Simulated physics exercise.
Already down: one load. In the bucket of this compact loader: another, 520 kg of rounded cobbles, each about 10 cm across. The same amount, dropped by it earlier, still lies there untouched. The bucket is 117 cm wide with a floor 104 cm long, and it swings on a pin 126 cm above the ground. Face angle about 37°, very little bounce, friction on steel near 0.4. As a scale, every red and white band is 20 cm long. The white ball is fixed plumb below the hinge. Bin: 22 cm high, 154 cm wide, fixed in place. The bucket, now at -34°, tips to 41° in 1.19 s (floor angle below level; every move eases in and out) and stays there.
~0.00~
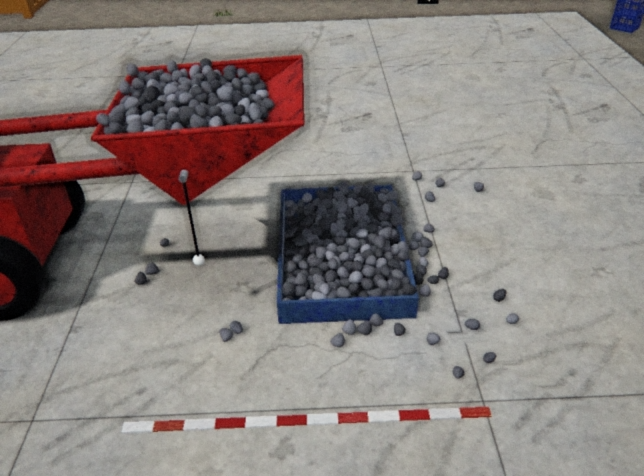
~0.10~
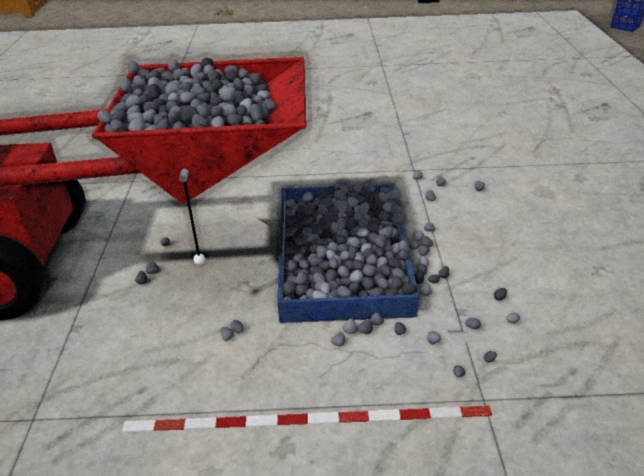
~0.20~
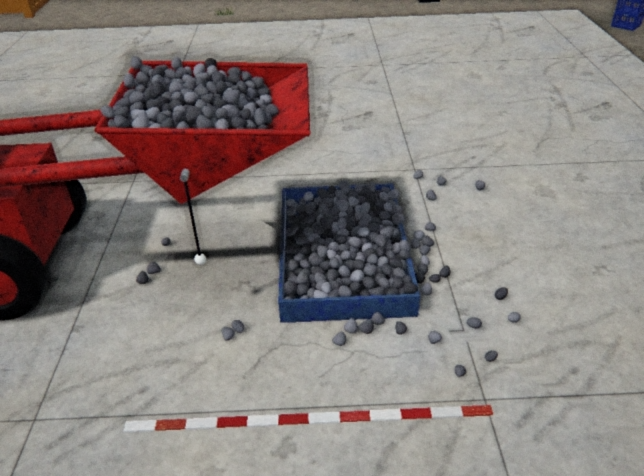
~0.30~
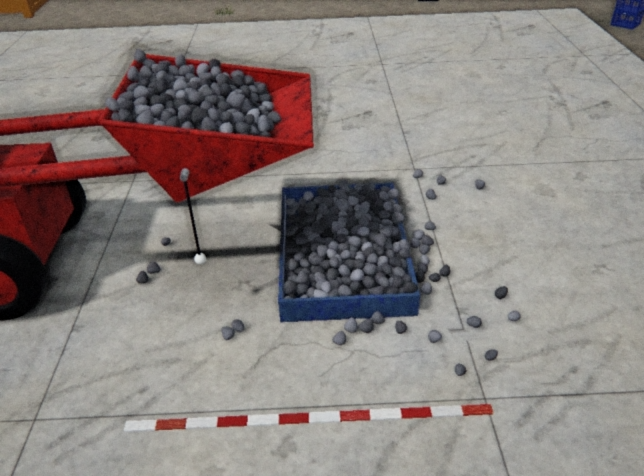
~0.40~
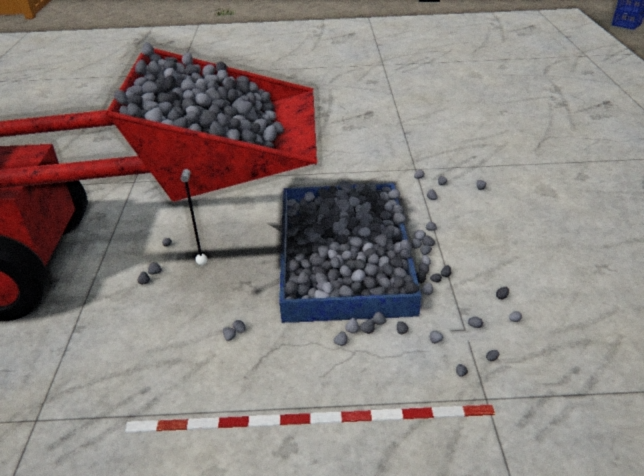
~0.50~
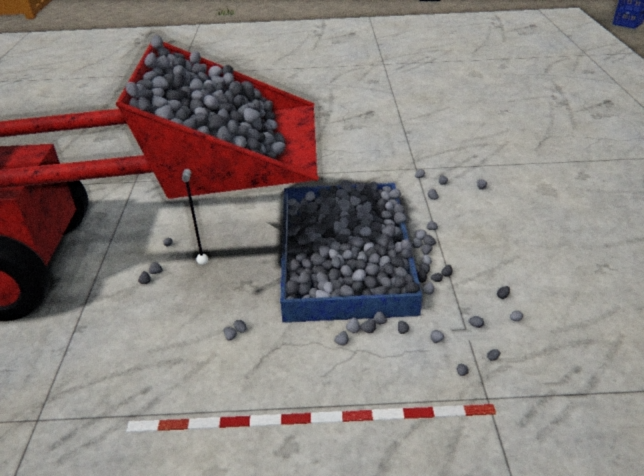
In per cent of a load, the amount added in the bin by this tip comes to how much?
It comes to roughly 62 per cent.
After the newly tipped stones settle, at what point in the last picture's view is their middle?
The centre sits about (314, 235).
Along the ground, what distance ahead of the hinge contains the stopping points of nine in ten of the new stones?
Around 130 cm.
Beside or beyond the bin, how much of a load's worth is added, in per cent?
It comes to roughly 15 percent of a load.
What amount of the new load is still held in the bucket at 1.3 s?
It still holds about 55 per cent.
After 0.9 s the floor is at 29°; in per cent of one load, 100 in the bucket, 1 short of the bin, 92 in the bin, 7 beside or beyond the bin; the foremost stones are at (467, 242).
After 1.3 s the floor is at 41°; in per cent of one load, 57 in the bucket, 2 short of the bin, 135 in the bin, 7 beside or beyond the bin; the foremost stones are at (467, 242).
After 1.6 s the floor is at 41°; in per cent of one load, 13 in the bucket, 7 short of the bin, 169 in the bin, 12 beside or beyond the bin; the foremost stones are at (467, 242).
After 4.4 s the floor is at 41°; in per cent of one load, 0 in the bucket, 23 short of the bin, 154 in the bin, 23 beside or beyond the bin; the foremost stones are at (480, 227). Net gain in the bin, 62.
